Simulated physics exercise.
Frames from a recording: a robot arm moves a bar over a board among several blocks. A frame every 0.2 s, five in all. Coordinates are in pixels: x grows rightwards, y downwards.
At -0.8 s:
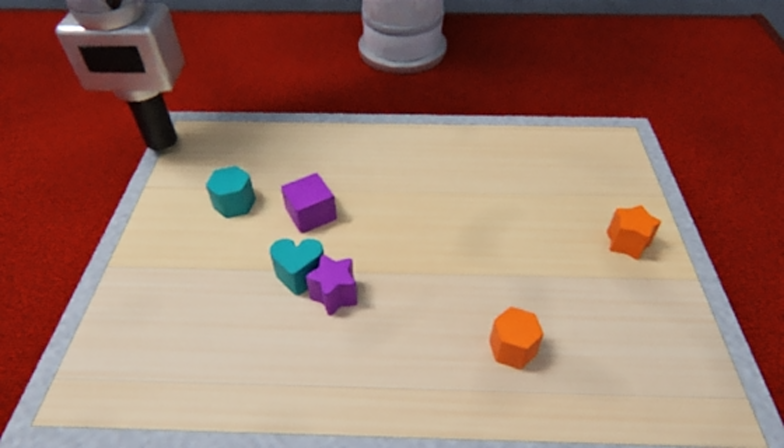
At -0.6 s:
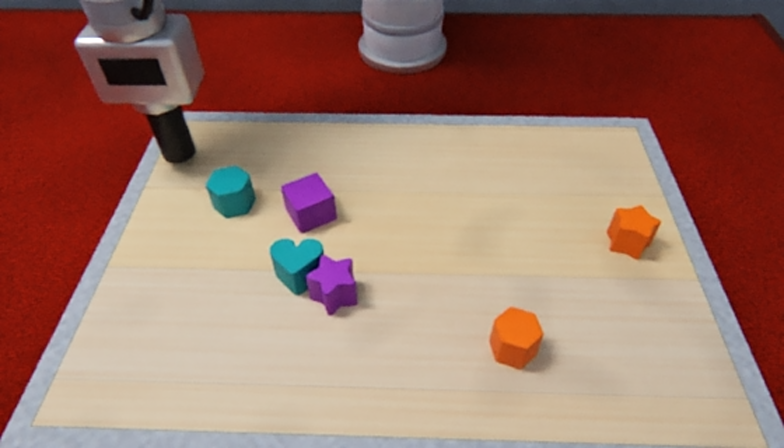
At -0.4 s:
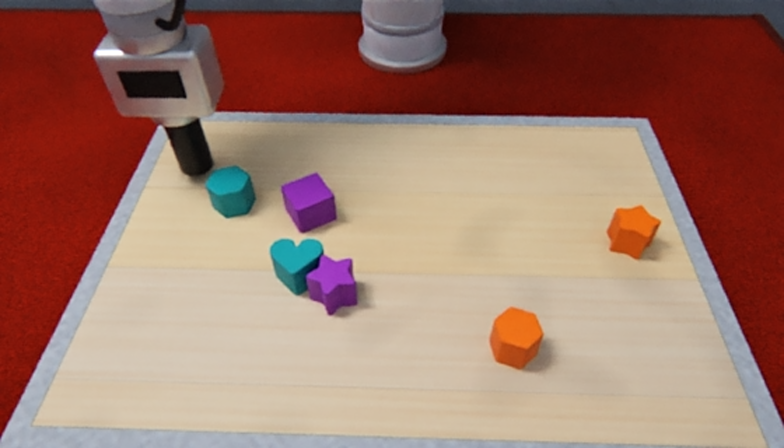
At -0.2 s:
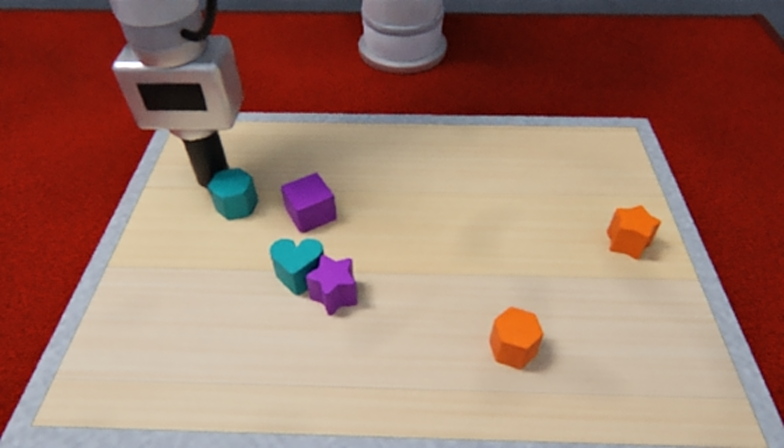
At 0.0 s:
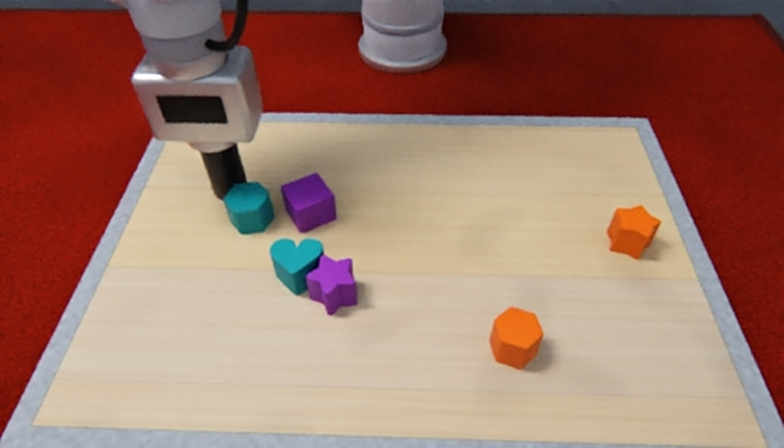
A robot arm moves its dark bar diagonally down and to the right over a light wooden board, reaches the turquoise hexagonal block and pushes it slightly toward the purple square piece, while the other blocks stay still.
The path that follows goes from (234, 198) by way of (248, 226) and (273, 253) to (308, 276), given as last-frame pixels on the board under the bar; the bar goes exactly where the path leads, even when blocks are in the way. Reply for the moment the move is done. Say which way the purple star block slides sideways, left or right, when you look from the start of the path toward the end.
Leftward.
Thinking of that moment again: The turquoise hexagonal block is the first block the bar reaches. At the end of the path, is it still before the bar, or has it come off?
My guess is it keeps its place ahead of the bar.
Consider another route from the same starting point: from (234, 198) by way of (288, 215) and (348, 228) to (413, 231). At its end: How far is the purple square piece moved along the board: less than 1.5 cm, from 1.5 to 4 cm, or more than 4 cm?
The over 4 cm band.
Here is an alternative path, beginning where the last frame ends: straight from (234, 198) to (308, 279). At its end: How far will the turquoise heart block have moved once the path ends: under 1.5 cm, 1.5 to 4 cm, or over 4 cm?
Past 4 cm.
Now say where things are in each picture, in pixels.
The first frame shows tip of the bar at (162, 141), middles of tops, turquoise hexagonal block at (227, 180), turquoise heart block at (296, 252), purple square piece at (307, 191), purple star block at (332, 273).
The second frame shows bar at (179, 153), nothing pushed.
The third frame shows bar at (197, 165), nothing pushed.
The fourth frame shows bar at (214, 177), turquoise hexagonal block at (230, 182).
The fifth frame shows bar at (231, 189), turquoise hexagonal block at (246, 196), turquoise heart block at (296, 252), purple square piece at (307, 191), purple star block at (332, 273).
The first path, step by step. One third of the way, bar at (246, 218); turquoise hexagonal block at (270, 222), turned 20° anticlockwise.
Two thirds of the way, bar at (271, 246); turquoise hexagonal block at (293, 255); turquoise heart block at (319, 280), turned 35° anticlockwise; purple star block at (361, 286), turned 15° anticlockwise.
At the end, bar at (306, 268); turquoise hexagonal block at (319, 286), turned 25° clockwise; turquoise heart block at (336, 319), turned 35° anticlockwise; purple square piece unmoved; purple star block at (375, 292), turned 60° anticlockwise.
